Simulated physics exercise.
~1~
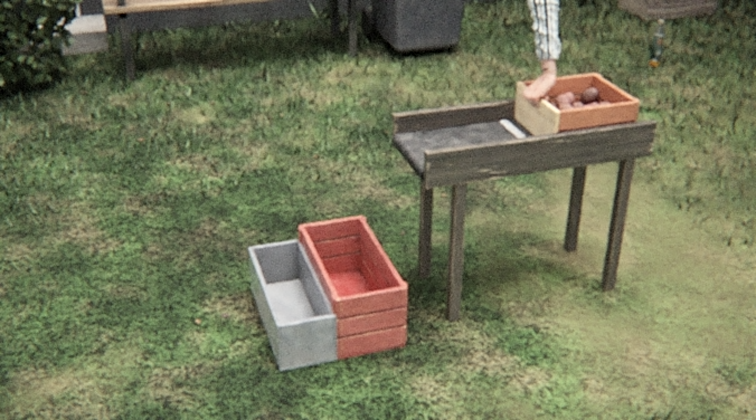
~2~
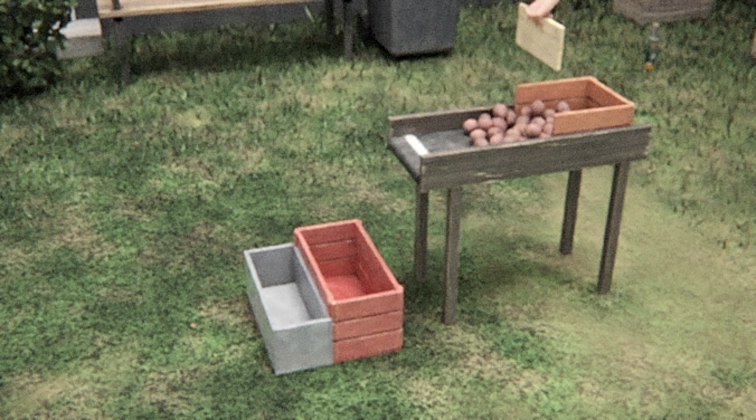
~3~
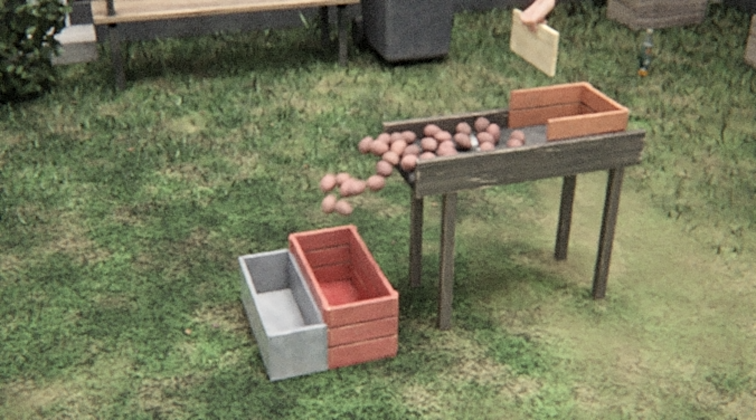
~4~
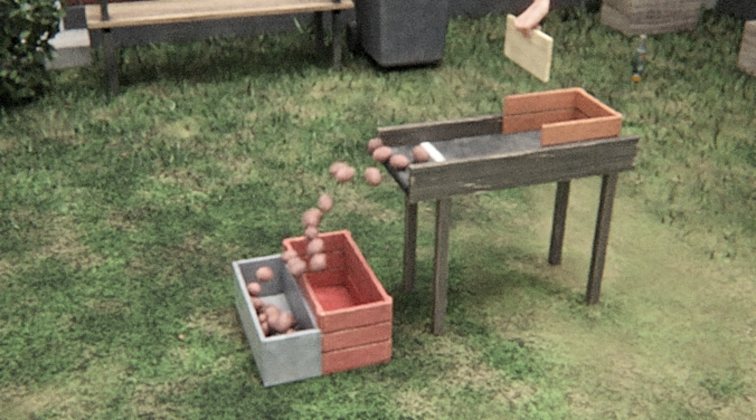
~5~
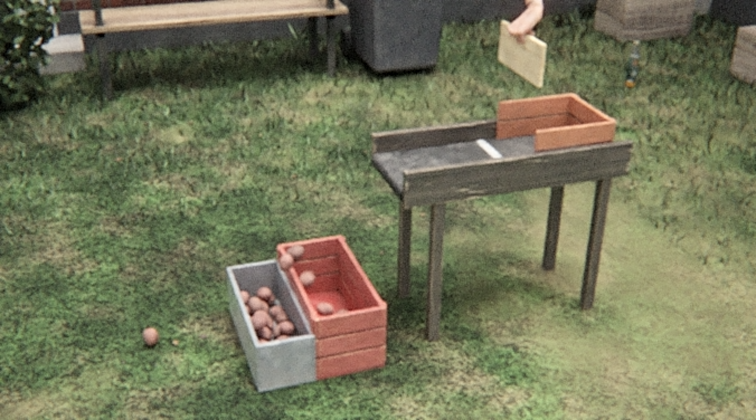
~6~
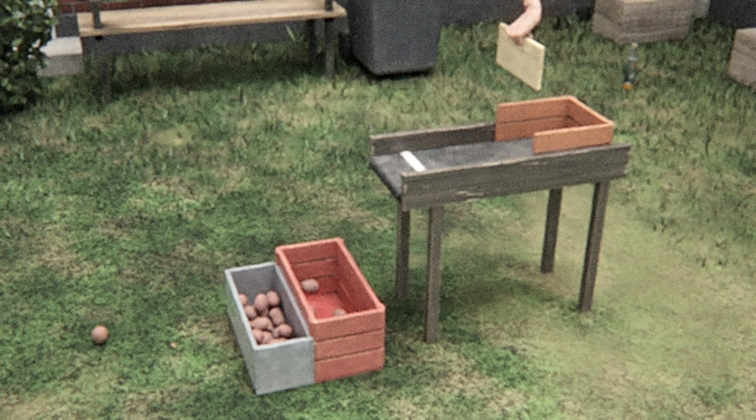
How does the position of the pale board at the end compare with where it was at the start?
At the start the board stood upright on the belt, closing off the left end of the orange pen. By the end it was held up in the air by a hand, above the belt, leaving the pen open.
